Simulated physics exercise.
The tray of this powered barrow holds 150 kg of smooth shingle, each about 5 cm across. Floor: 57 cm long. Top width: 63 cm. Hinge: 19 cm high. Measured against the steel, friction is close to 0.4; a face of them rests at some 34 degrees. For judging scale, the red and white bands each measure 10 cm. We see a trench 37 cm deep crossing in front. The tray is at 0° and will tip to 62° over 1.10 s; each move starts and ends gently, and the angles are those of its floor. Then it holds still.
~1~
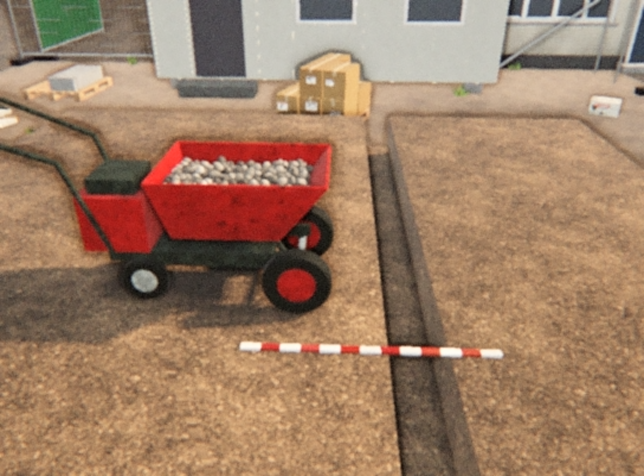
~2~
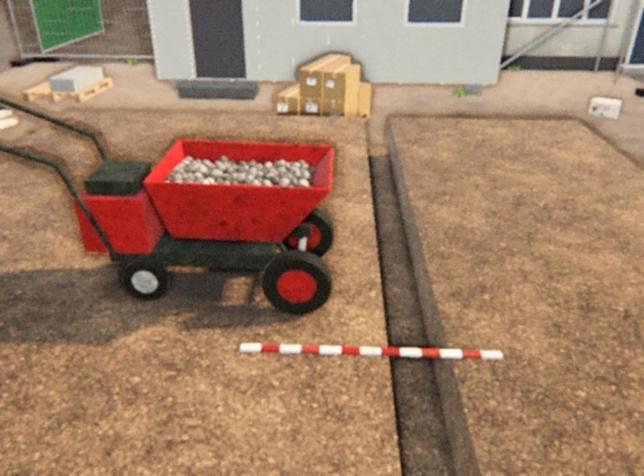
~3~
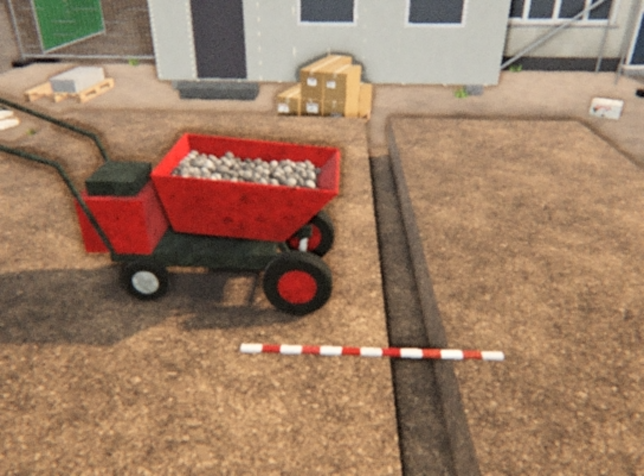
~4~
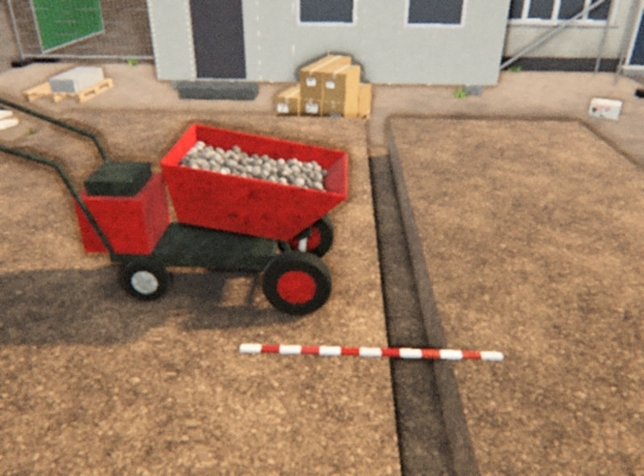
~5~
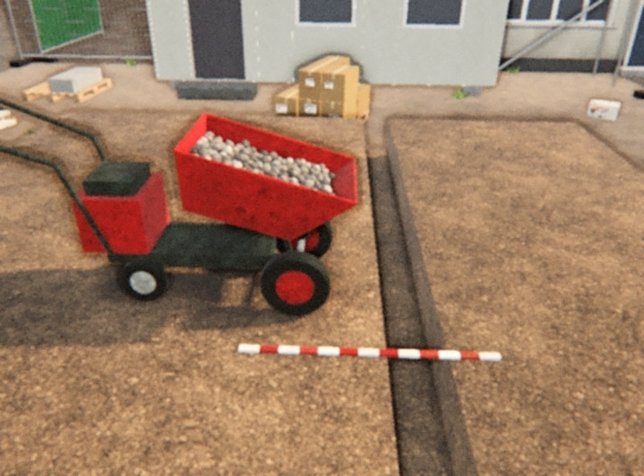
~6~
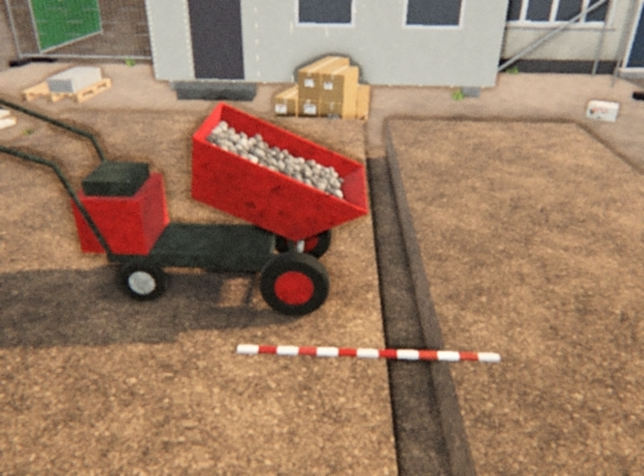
On a dirt yard outside a grey building, a red powered barrow full of pale stones stood beside a narrow trench while its tray slowly tilted up and forward to the right.
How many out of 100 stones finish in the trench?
About 50 of them.
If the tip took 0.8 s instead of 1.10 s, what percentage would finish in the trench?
That works out at about 45 in a hundred.
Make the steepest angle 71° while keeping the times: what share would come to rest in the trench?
I'd expect around 45 in a hundred.
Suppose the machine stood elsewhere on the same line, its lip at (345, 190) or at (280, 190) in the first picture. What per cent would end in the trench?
It comes to about 35 and 85 in a hundred.
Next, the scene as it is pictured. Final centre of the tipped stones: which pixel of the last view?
Somewhere around (424, 312) in the last picture.
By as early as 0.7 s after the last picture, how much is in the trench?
Some 15 per cent.
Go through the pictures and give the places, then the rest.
The first frame shows lip at (327, 189), floor tilted 0°, highest stones at (231, 172).
In the second frame, the tray is at 1°, its lip at (330, 191); the top of the load is at (209, 171).
In the third frame, the tray is at 5°, its lip at (337, 194); the top of the load is at (201, 164).
The fourth frame shows lip at (346, 198), floor tilted 10°, highest stones at (202, 155).
In the fifth frame, the tray is at 16°, its lip at (356, 204); the top of the load is at (211, 143).
The sixth frame shows lip at (367, 213), floor tilted 23°, highest stones at (222, 132).
Then, 0.4 s after the last picture the floor is at 52°, 100 % in the tray; the foremost stones are at (384, 228).
Then, 0.7 s after the last picture the floor is at 62°, 79 % in the tray, 13 % in the trench, 8 % past the trench; the foremost stones are at (463, 293).
Then, 1.1 s after the last picture the floor is at 62°, 42 % in the tray, 19 % in the trench, 39 % past the trench; the foremost stones are at (553, 294).
Then, 3.0 s after the last picture the floor is at 62°, 6 % in the tray, 50 % in the trench, 44 % past the trench; the foremost stones are past the picture's edge.
